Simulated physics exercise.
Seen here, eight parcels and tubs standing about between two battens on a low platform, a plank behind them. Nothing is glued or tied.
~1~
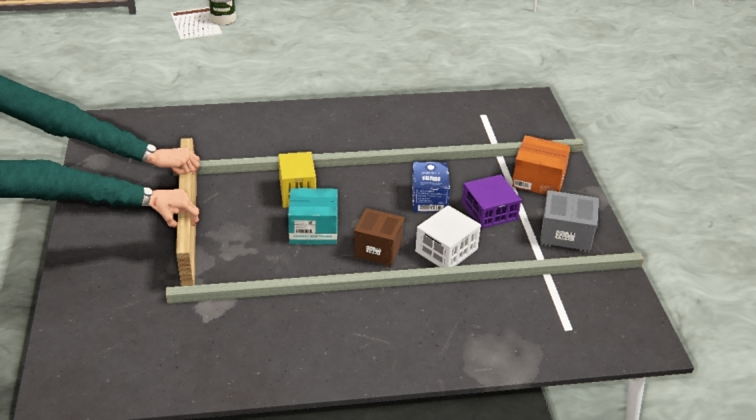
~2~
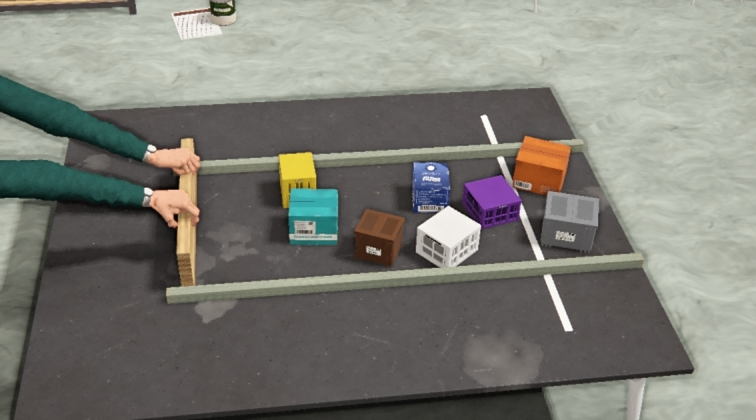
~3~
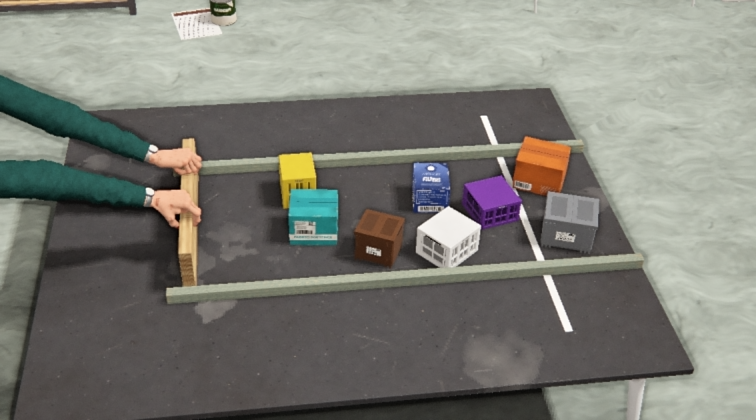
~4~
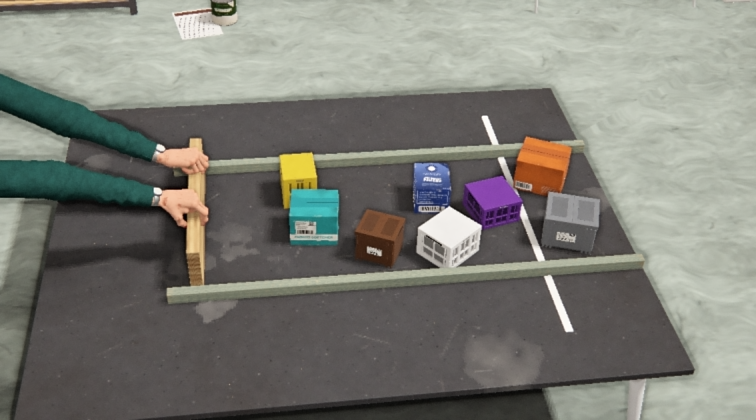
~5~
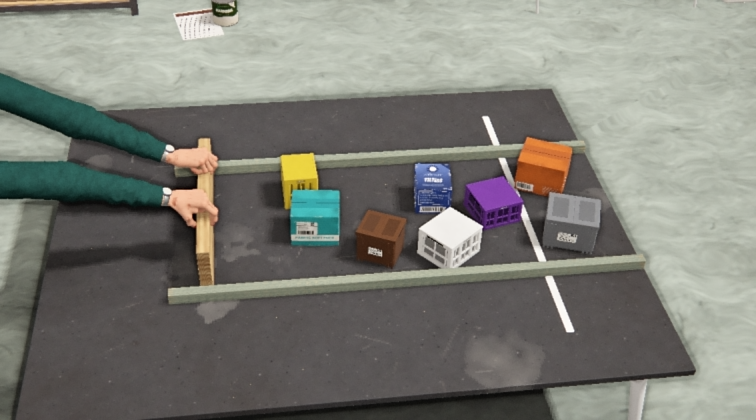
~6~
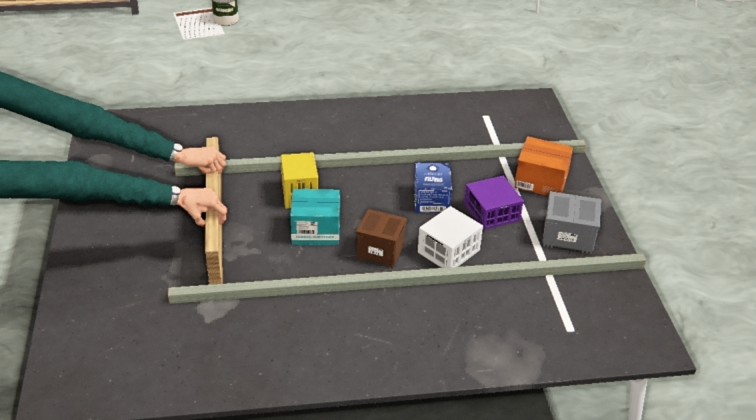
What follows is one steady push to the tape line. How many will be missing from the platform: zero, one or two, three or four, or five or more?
Outcome: The number that fall off is one or two.
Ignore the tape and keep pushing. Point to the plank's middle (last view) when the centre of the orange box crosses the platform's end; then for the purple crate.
About (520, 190), and (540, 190) for the other.
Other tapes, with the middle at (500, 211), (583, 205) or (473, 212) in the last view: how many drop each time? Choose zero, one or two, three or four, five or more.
Taking them in turn, no fall at all; at least five; no fall at all.
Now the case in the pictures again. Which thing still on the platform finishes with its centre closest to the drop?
It is the orange box.
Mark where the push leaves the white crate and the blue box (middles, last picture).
The white crate stops around (596, 230); the blue box around (560, 168).
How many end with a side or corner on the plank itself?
The number is 3.
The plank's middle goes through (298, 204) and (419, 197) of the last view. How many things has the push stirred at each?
At the one place 2, at the other 6.
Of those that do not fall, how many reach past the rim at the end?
Overhanging: 2.
Soon after, none off yet; grey tote at rest near (571, 223); orange box at rest near (544, 167); purple crate at rest near (493, 202).
Then, none off yet; grey tote at rest near (571, 223); orange box at rest near (544, 167); purple crate moved a little near (518, 201).
At rest, the number that fall off is one or two; fallen, grey tote.
